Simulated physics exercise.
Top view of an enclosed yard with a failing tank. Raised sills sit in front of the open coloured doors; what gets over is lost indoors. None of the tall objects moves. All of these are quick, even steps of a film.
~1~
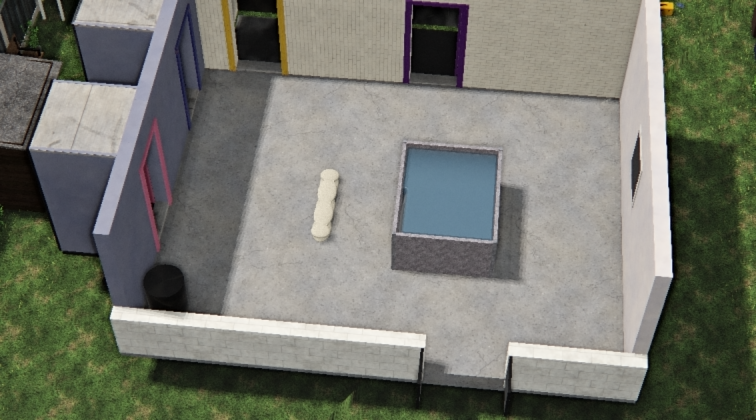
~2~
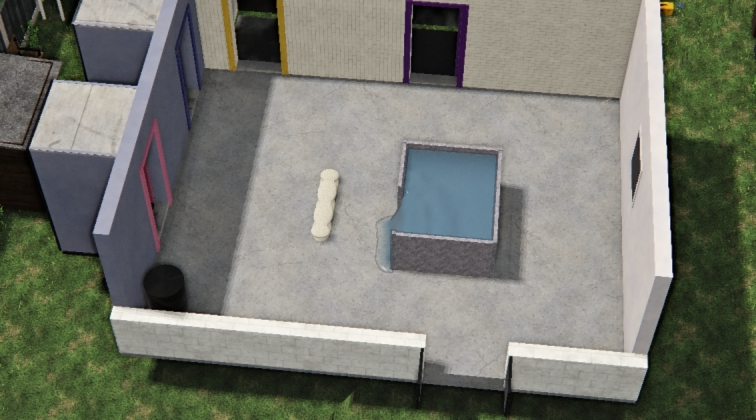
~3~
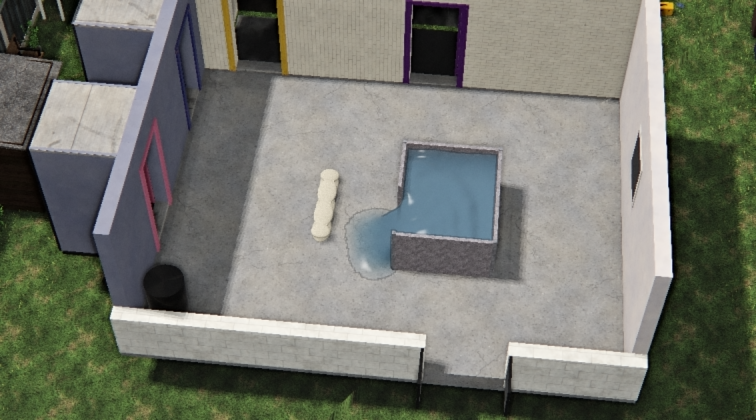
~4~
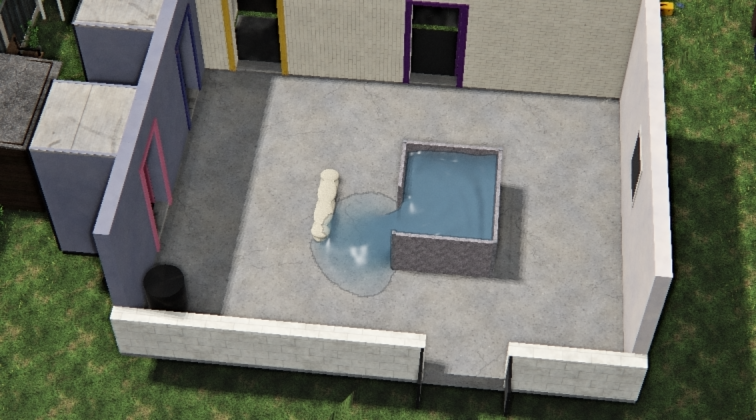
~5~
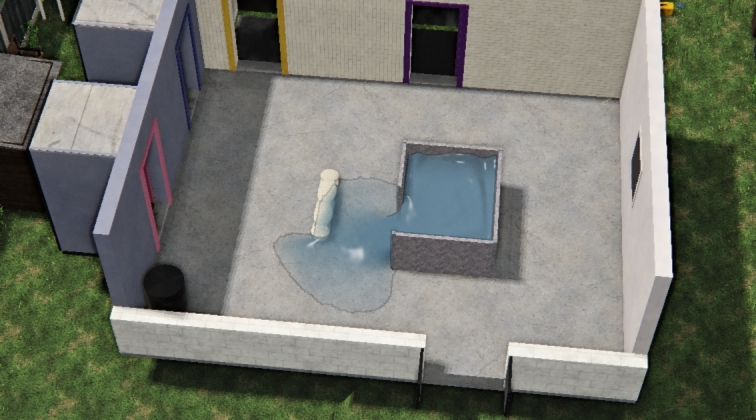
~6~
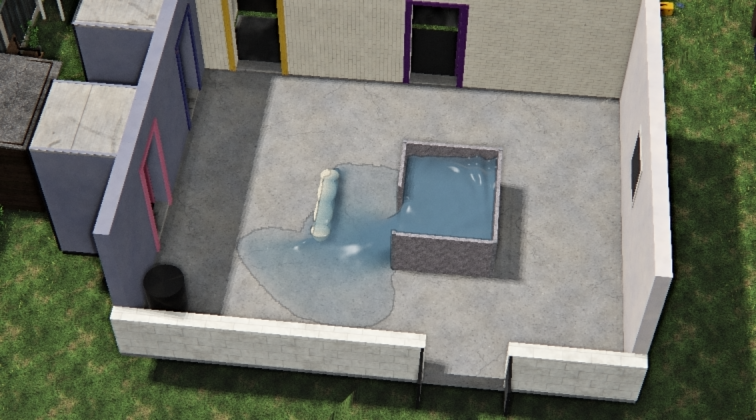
At first, still water fills a square stone tank in a walled yard, beside a pale, lumpy barrier. Water then pours from a gap in the tank's left side and spreads across the paving. It reaches the barrier and flows around it, widening leftward and toward the low front wall.
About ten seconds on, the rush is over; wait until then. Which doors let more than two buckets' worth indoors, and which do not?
As I see it, the yellow door is going to let through more than allowed, the purple door is going to let through more than allowed, the pink door is going to let through more than allowed, the blue door is going to let through more than allowed.
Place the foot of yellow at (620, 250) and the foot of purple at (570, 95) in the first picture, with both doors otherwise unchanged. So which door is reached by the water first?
I'd say the pink one is reached first.
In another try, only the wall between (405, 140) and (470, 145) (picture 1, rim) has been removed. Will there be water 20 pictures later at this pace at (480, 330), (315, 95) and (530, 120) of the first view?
In the order you gave them, I get still bare, drenched, drenched.
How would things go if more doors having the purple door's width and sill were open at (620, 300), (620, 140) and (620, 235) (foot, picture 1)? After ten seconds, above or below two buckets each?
Note: Door one undershoots; door two undershoots; door three undershoots.
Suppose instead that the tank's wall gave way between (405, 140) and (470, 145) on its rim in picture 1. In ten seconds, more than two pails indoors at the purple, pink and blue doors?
Result - purple door: Beyond the limit; pink door: Within bounds; blue door: Beyond the limit.
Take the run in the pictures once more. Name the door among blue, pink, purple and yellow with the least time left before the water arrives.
That would be the pink door.
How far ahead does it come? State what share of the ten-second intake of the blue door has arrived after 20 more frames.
It comes to around 0 percent of the ten-second total.
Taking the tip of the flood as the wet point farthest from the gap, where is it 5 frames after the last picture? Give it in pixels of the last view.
Somewhere about (141, 315).
A moment on, water covers 35 % of the floor; the yellow door not reached, the purple door not reached, the pink door wet at the sill, nothing in, the blue door not reached.
Next, water covers 50 % of the floor; the yellow door not reached, the purple door wet at the sill, nothing in, the pink door over two buckets in, the blue door not reached.
Then, water covers 50 % of the floor; the yellow door wet at the sill, nothing in, the purple door under two buckets in, the pink door far over two buckets in, the blue door under two buckets in.
Later, water covers 70 % of the floor; the yellow door over two buckets in, the purple door over two buckets in, the pink door far over two buckets in, the blue door under two buckets in.
In the end, water covers 90 % of the floor; the yellow door far over two buckets in, the purple door over two buckets in, the pink door far over two buckets in, the blue door over two buckets in.
